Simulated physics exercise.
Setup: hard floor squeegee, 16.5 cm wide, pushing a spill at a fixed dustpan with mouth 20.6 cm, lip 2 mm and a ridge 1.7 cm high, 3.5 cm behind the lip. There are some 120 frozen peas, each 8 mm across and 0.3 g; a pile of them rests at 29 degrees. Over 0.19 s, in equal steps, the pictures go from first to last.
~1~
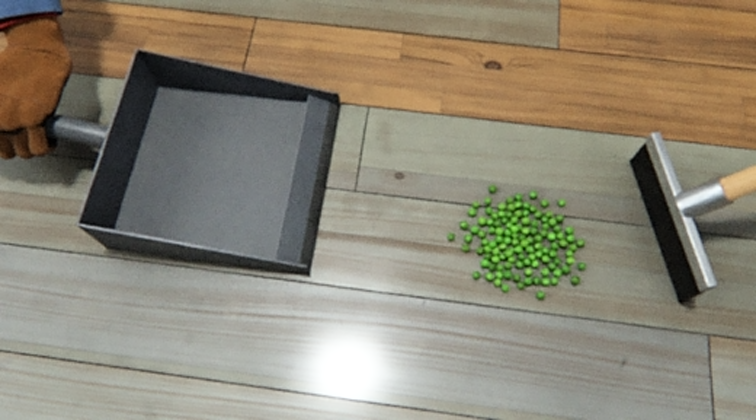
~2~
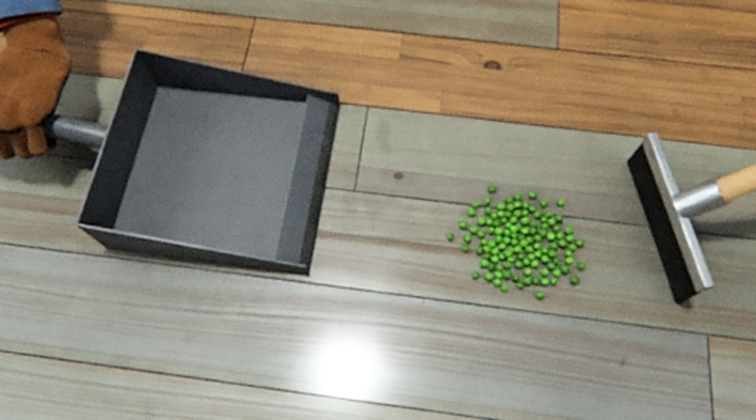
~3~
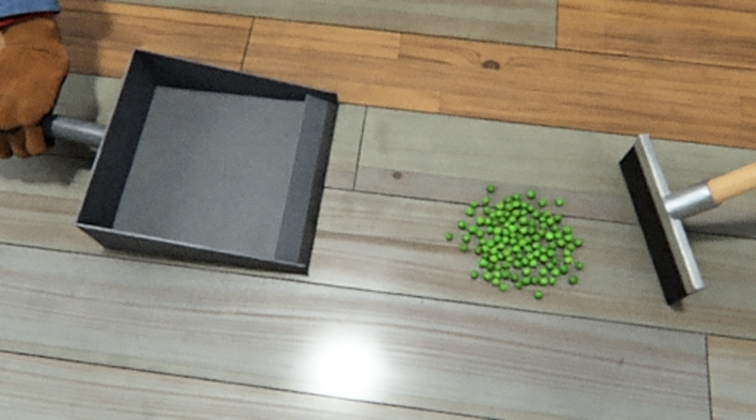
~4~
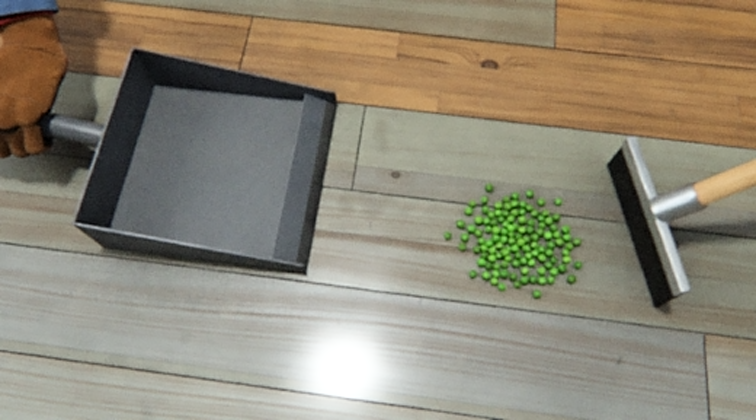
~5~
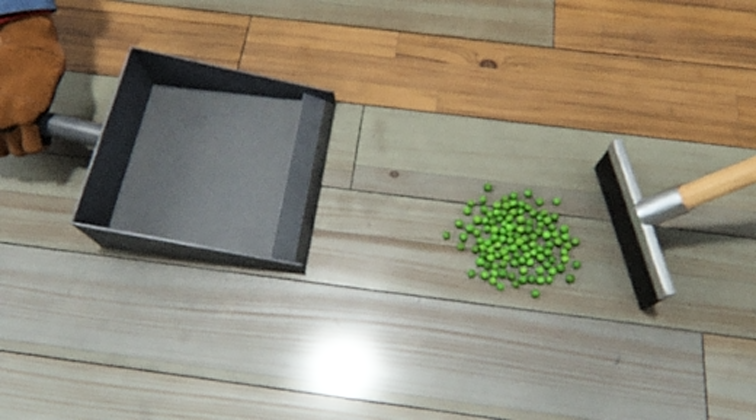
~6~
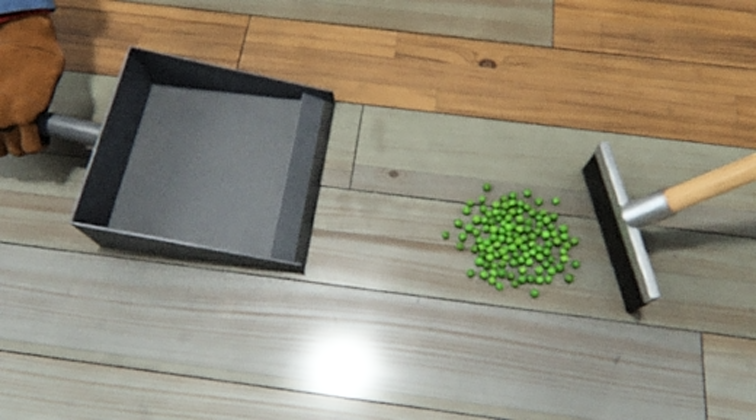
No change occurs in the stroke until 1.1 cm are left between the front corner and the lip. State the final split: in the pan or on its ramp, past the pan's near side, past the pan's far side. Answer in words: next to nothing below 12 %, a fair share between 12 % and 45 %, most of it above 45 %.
Pan - next to nothing; near side - most of it; far side - next to nothing.
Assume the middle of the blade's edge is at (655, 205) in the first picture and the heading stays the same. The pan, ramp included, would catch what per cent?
Around 5 %.
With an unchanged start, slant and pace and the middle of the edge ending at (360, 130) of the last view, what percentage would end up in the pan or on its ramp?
About 0 %.
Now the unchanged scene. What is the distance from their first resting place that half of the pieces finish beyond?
Around 24 centimetres.
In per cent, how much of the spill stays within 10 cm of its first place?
10 percent, roughly.
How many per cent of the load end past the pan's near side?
Estimated share: 60 per cent.
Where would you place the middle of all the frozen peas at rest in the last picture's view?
Somewhere near (302, 301) in the last picture.
Then, 0.40 s after the last picture, middle of the blade 18 cm from the lip; 0 % over the lip, far side 0 %, near side 20 %.
Then, 0.67 s after the last picture, middle of the blade 9 cm from the lip; 0 % over the lip, far side 0 %, near side 50 %.
Then, 1.04 s after the last picture, middle of the blade 4 cm from the lip; 5 % over the lip, far side 0 %, near side 60 %.
In the end, pan 5 %, near side 60 %, far side 0 %, in front of the lip or behind the blade 35 %.
